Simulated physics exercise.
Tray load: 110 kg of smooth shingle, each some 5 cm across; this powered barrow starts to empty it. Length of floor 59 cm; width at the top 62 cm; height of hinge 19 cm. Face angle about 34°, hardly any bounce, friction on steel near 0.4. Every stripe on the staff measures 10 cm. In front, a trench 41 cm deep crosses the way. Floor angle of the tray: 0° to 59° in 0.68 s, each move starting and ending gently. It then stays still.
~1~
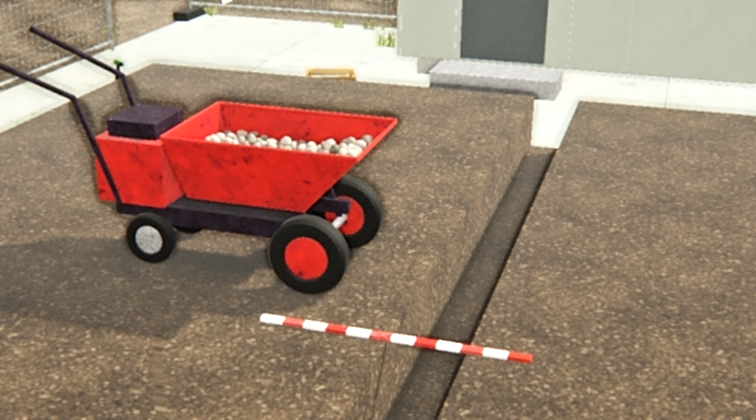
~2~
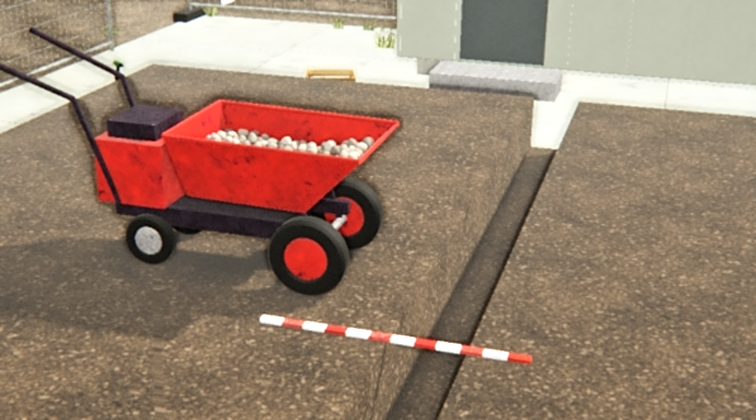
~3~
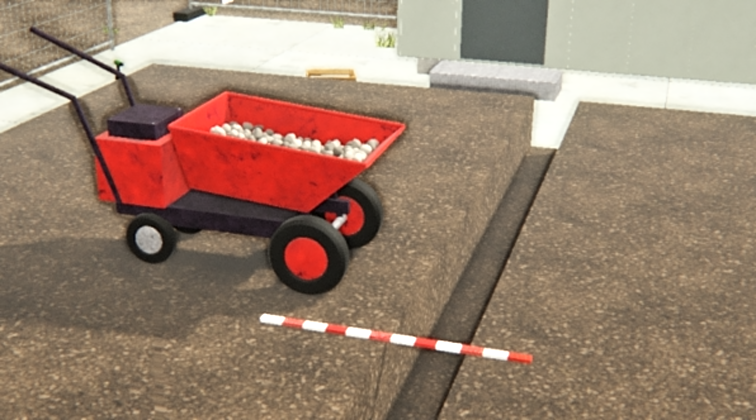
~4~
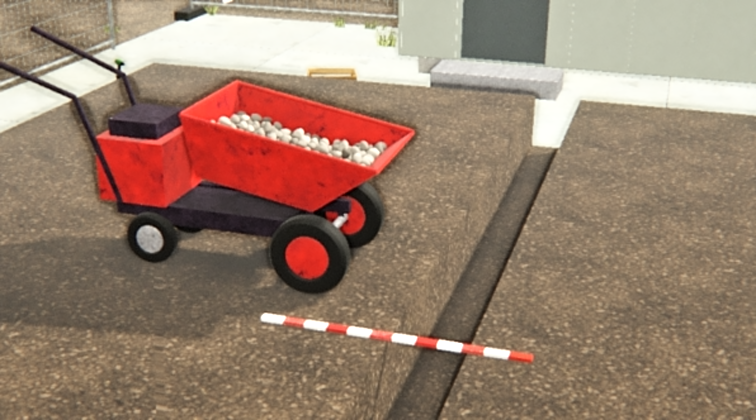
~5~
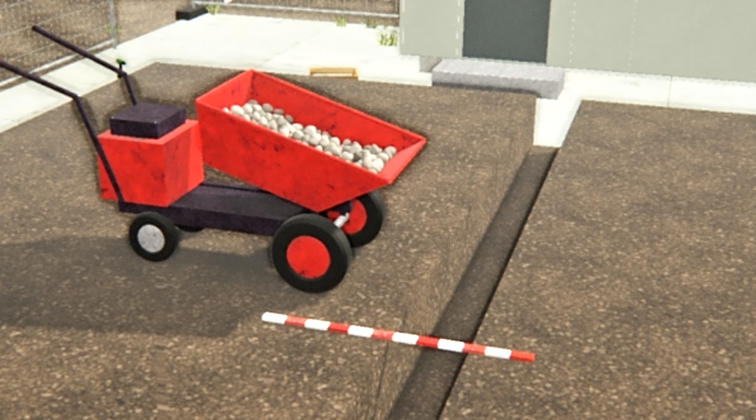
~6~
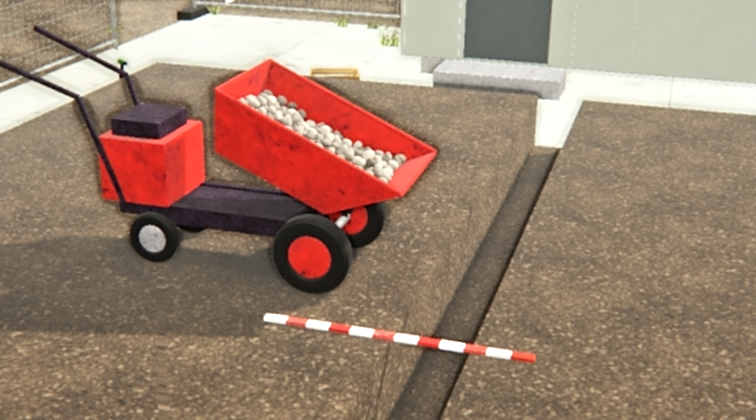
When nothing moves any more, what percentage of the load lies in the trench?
64 %.
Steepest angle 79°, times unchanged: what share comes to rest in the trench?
Some 85 in a hundred, I'd say.
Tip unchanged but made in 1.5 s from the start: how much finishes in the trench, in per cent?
Expected share: Around 80%.
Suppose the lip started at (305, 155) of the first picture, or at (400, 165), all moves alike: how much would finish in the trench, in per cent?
Roughly 90 in a hundred, then 25 in a hundred.
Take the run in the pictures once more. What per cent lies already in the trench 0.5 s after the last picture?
I'd say near 5 per cent at that time.
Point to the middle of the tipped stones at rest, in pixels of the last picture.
Roughly at (481, 346).
Then, 0.2 s after the last picture the floor is at 50°, 100 % in the tray; the foremost stones are at (410, 214).
Then, 0.5 s after the last picture the floor is at 59°, 94 % in the tray, 6 % in the trench; the foremost stones are at (473, 254).
Then, 0.8 s after the last picture the floor is at 59°, 42 % in the tray, 27 % in the trench, 31 % past the trench; the foremost stones are at (591, 303).
Then, 2.8 s after the last picture the floor is at 59°, 0 % in the tray, 64 % in the trench, 36 % past the trench; the foremost stones are past the picture's edge.
